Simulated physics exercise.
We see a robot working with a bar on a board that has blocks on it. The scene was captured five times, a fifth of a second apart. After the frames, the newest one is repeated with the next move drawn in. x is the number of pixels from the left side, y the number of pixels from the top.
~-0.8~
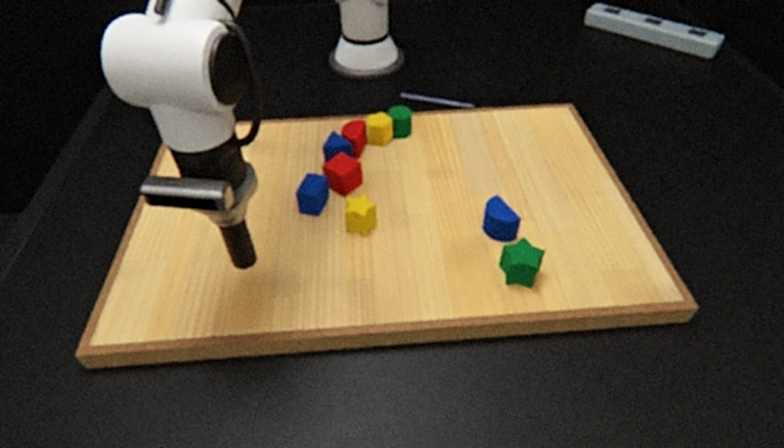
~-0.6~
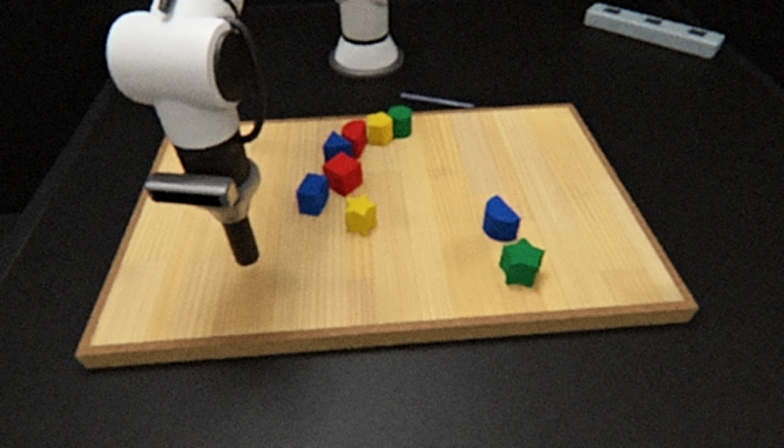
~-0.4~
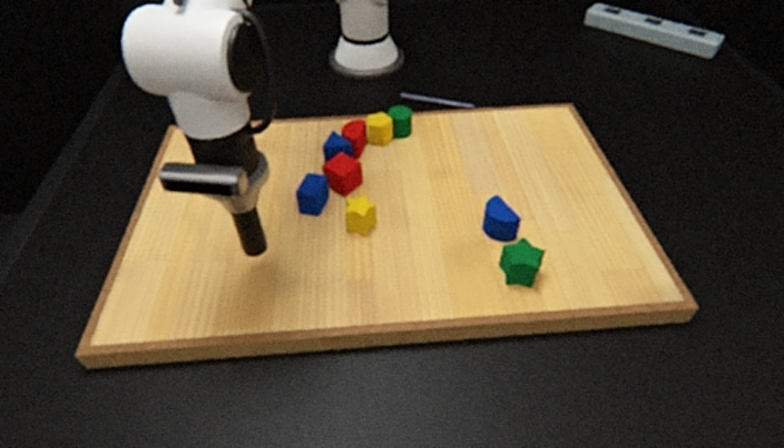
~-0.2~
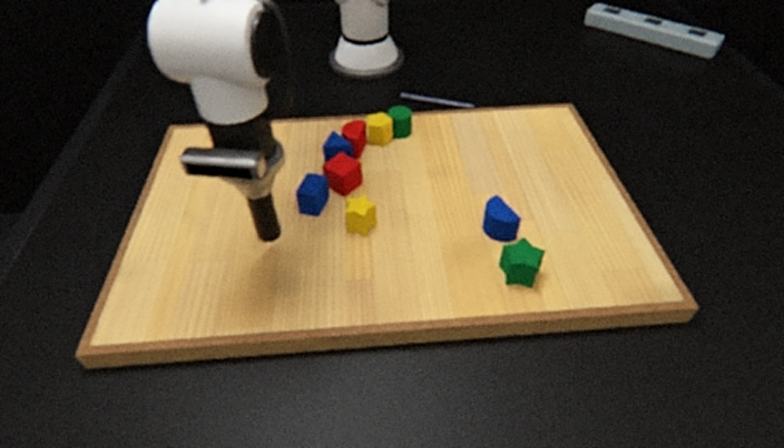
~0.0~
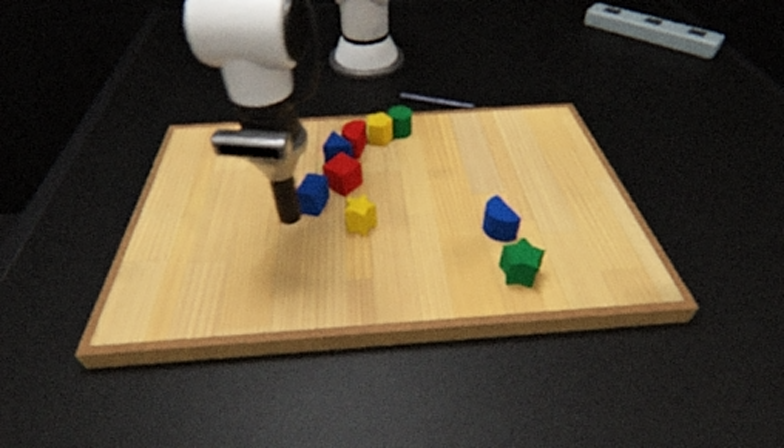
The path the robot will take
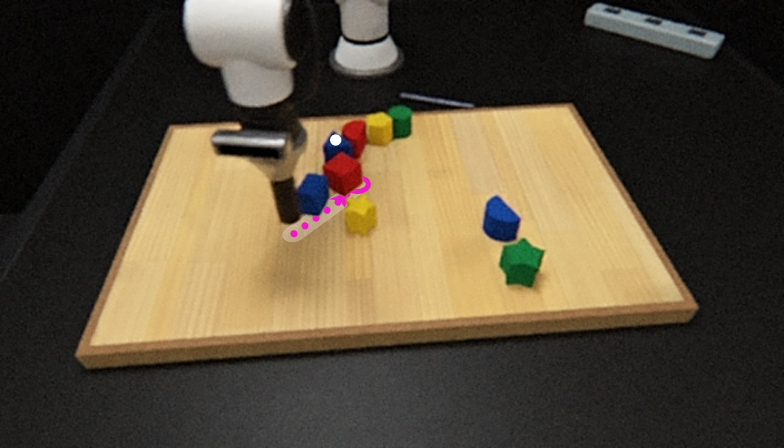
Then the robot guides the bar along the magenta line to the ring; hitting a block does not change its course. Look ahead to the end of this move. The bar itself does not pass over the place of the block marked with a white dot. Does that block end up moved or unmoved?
If the bar follows that path, the block marked with a white dot ends up shifted.
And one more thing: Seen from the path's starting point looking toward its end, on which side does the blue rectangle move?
Leftward.
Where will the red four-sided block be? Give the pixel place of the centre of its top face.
At roughly (353, 149).
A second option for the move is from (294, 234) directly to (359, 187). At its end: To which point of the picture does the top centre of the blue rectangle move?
Its top centre lands on (319, 168).
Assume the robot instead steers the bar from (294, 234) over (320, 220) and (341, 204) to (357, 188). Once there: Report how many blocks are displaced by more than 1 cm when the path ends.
Blocks displaced: 2.
The drawn path runs from (294, 234) through (318, 217) and (340, 201) to (358, 185); the dot is on the blue triangular block.
The first path, step by step. One third of the way, bar at (315, 201); blue rectangle at (315, 178), turned 20° anticlockwise.
Two thirds of the way, bar at (338, 185); blue rectangle at (318, 169), turned 55° anticlockwise; red four-sided block at (343, 161).
At the end, bar at (357, 169); blue rectangle at (318, 168), turned 60° anticlockwise; blue triangular block at (333, 137), turned 15° anticlockwise; red four-sided block at (353, 149), turned 35° anticlockwise; red D-shaped block not moved; yellow star not moved.
